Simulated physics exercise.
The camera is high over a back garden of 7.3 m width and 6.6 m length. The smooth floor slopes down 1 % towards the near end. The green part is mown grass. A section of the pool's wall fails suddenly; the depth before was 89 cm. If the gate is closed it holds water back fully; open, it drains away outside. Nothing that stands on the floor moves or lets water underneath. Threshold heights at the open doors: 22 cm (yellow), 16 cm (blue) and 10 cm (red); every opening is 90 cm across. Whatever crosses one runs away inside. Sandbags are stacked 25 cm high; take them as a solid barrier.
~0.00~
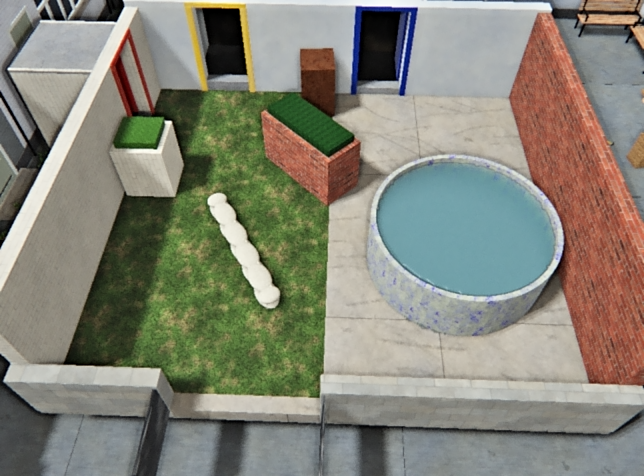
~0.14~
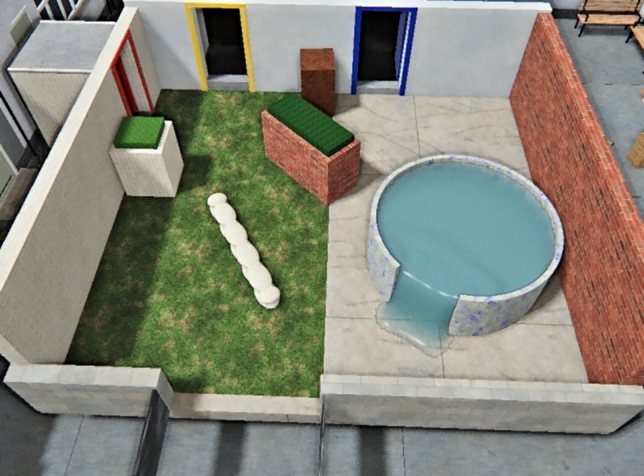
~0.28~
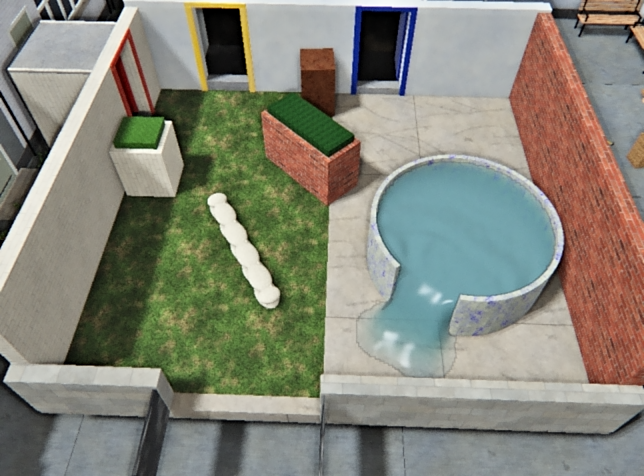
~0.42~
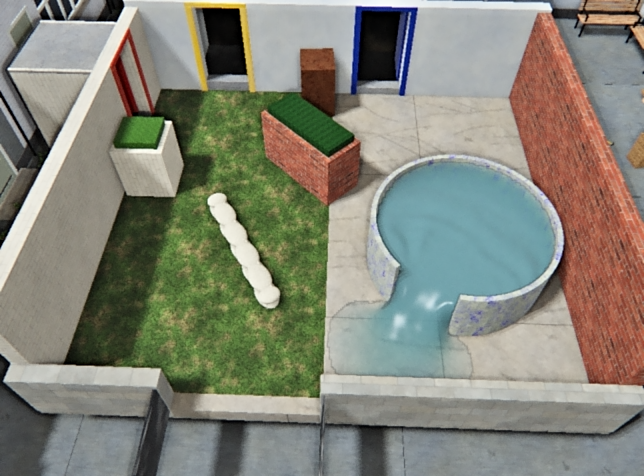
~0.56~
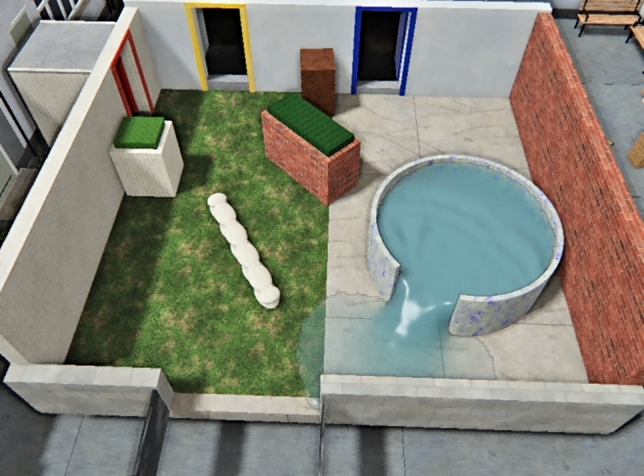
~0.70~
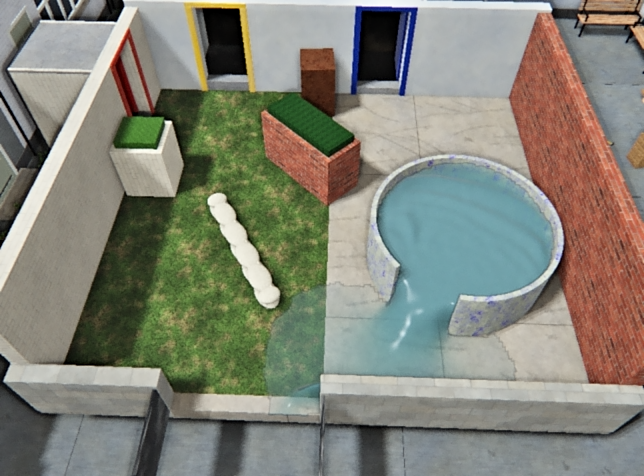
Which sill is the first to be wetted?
It arrives first at the red door.
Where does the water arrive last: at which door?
It is the yellow one.
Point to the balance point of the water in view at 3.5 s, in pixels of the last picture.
At about (386, 291).
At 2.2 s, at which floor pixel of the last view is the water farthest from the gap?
At about (56, 387).
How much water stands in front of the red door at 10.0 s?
Roughly 3.5 cm deep.
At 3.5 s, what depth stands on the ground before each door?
In cm: Yellow 0, blue 0, red 0.
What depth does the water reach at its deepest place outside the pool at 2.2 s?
Roughly 50 cm.
After 1.4 s water covers 20 % of the floor and is deepest (60 cm) near (398, 400); yellow door not reached, blue door not reached, red door not reached.
After 2.2 s water covers 30 % of the floor and is deepest (50 cm) near (398, 400); yellow door not reached, blue door not reached, red door not reached.
After 3.5 s water covers 45 % of the floor and is deepest (40 cm) near (412, 400); yellow door not reached, blue door not reached, red door not reached.
After 6.0 s water covers 65 % of the floor and is deepest (30 cm) near (398, 400); yellow door not reached, blue door not reached, red door reached at 5.1 s.
After 10.0 s water covers 95 % of the floor and is deepest (20 cm) near (586, 407); yellow door reached at 9.8 s, blue door reached at 6.0 s, red door reached at 5.1 s.
